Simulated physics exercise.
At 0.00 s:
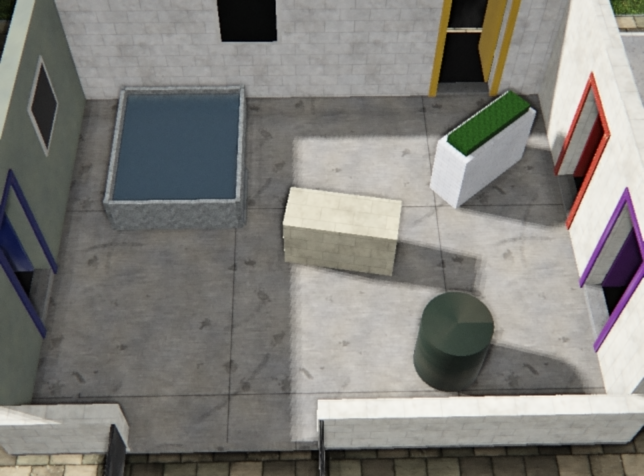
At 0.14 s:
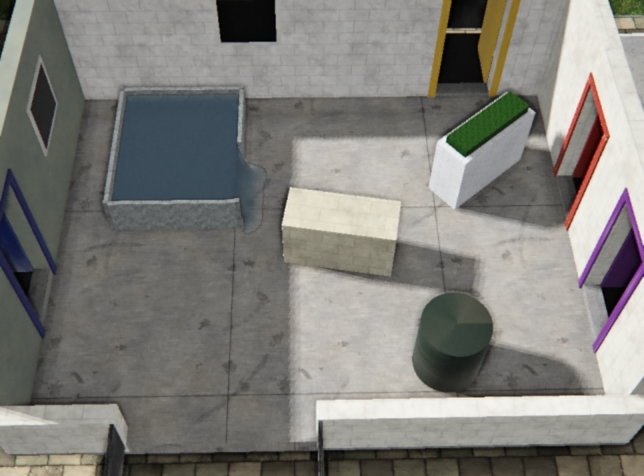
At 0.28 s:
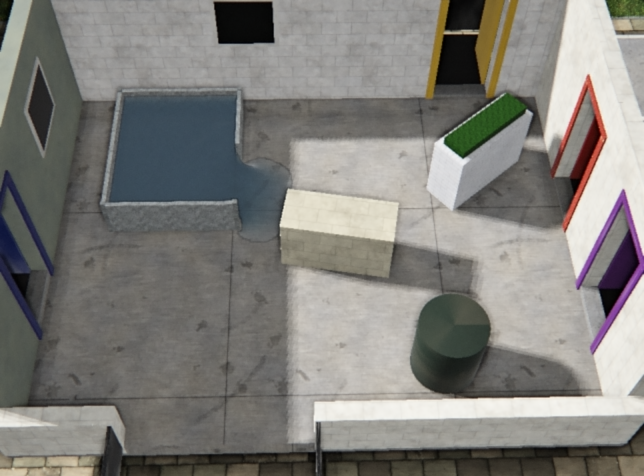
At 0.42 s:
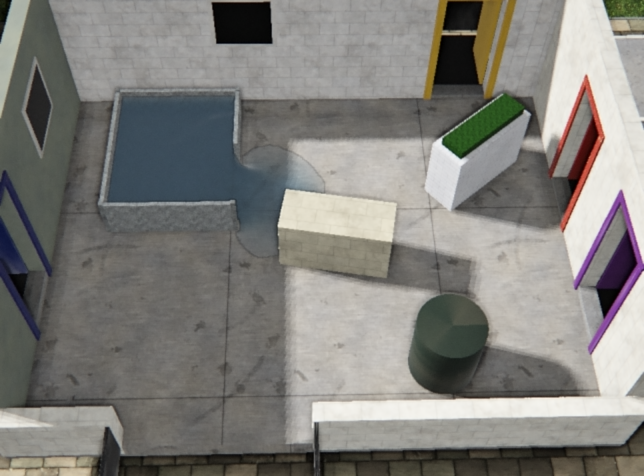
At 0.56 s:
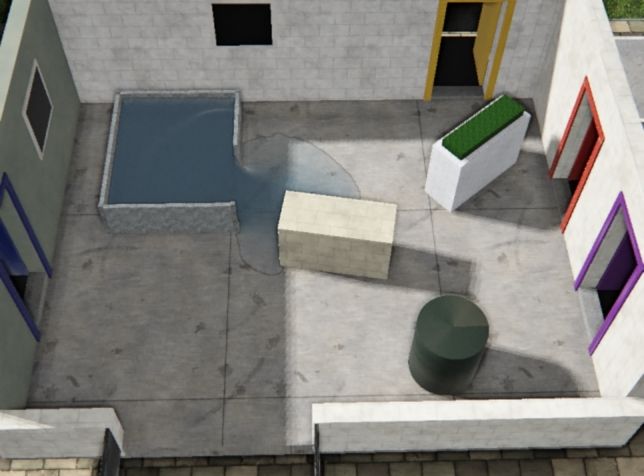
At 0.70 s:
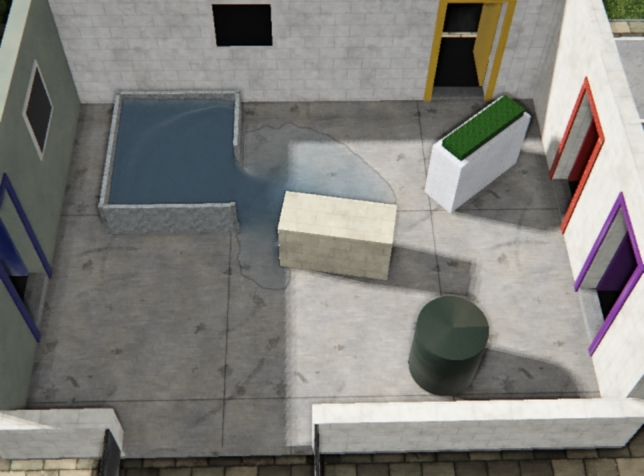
Water pours through a gap that opens in the right side of a raised stone tank in a walled yard, then spreads across the grey floor, reaching a pale block and fanning out behind and beside it.
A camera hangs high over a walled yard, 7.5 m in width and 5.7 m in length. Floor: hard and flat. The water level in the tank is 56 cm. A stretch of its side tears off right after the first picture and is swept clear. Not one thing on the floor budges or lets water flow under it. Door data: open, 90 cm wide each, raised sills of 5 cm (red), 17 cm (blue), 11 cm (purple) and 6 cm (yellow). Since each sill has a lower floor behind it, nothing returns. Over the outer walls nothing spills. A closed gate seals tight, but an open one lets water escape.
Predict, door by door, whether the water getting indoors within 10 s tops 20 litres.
Prediction: At the red door it tops it; at the blue door it falls short; at the purple door it falls short; at the yellow door it tops it.
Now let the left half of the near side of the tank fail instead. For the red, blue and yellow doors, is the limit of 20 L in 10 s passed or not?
So red stays lower, blue stays lower, yellow stays lower.
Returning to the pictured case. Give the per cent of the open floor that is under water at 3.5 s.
55 %.
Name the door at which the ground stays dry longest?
Blue.
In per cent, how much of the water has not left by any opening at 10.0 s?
Around 84 per cent of the water.
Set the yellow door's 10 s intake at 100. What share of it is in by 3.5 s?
About 20 per cent.
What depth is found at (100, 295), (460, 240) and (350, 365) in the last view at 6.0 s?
1, 8 and 3 cm, respectively.
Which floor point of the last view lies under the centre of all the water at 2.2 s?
It lies at roughly (261, 188) in pixels.
After 1.4 s water covers 25 % of the floor and is deepest (35 cm) near (278, 241); red door not reached, blue door not reached, purple door not reached, yellow door not reached.
After 2.2 s water covers 40 % of the floor and is deepest (30 cm) near (278, 231); red door not reached, blue door not reached, purple door not reached, yellow door 6 cm at the sill, 0 L in.
After 3.5 s water covers 55 % of the floor and is deepest (27 cm) near (530, 111); red door 7 cm at the sill, 9 L in, blue door not reached, purple door 11 cm at the sill, 1 L in, yellow door 15 cm at the sill, 28 L in.
After 6.0 s water covers 60 % of the floor and is deepest (18 cm) near (557, 422); red door 6 cm at the sill, 38 L in, blue door 2 cm at the sill, 0 L in, purple door 4 cm at the sill, 2 L in, yellow door 12 cm at the sill, 111 L in.
After 10.0 s water covers 90 % of the floor and is deepest (12 cm) near (479, 360); red door 4 cm at the sill, 41 L in, blue door 2 cm at the sill, 0 L in, purple door 9 cm at the sill, 7 L in, yellow door 8 cm at the sill, 159 L in.
